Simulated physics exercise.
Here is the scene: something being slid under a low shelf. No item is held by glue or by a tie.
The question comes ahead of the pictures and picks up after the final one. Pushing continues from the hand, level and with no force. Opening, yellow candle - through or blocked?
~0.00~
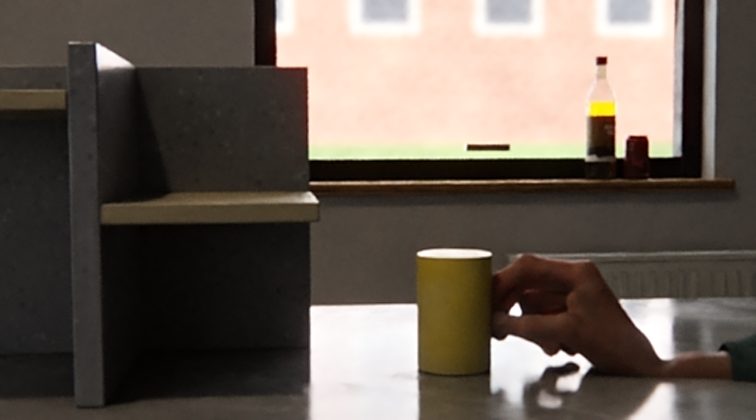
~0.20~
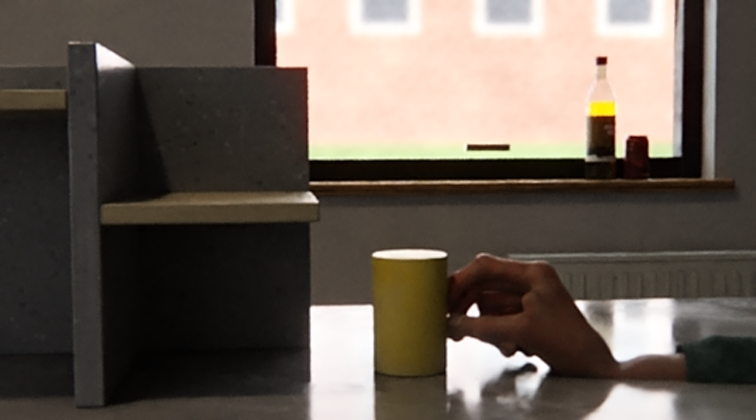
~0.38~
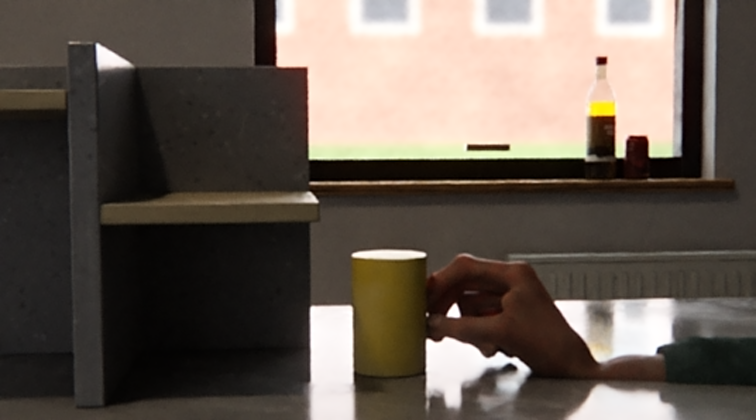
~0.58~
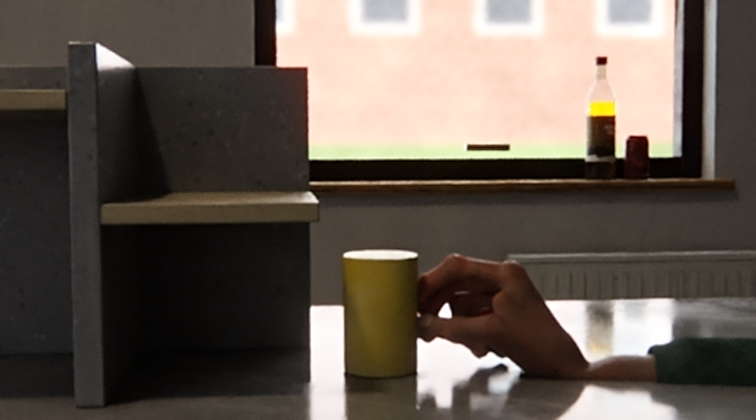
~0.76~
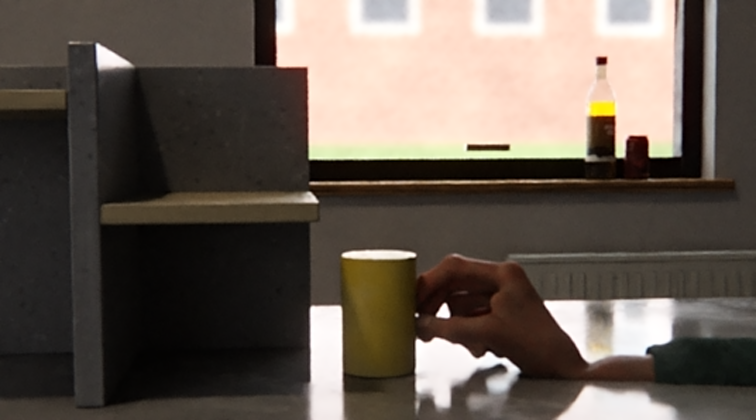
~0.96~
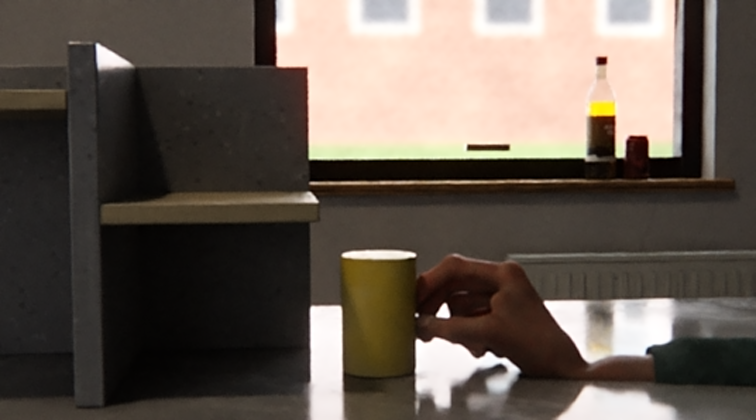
Through.
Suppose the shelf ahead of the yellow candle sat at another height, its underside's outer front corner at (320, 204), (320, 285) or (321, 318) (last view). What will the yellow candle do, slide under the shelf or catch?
One after another: It passes underneath; is blocked; is blocked.
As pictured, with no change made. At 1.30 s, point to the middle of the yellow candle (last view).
Predicted middle: Around (337, 314).
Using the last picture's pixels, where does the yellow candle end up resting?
About (275, 315).
After 1.30 s, yellow candle sliding up to the opening near (336, 314).
In the end (2.2 s), the yellow candle goes under, near (274, 315).
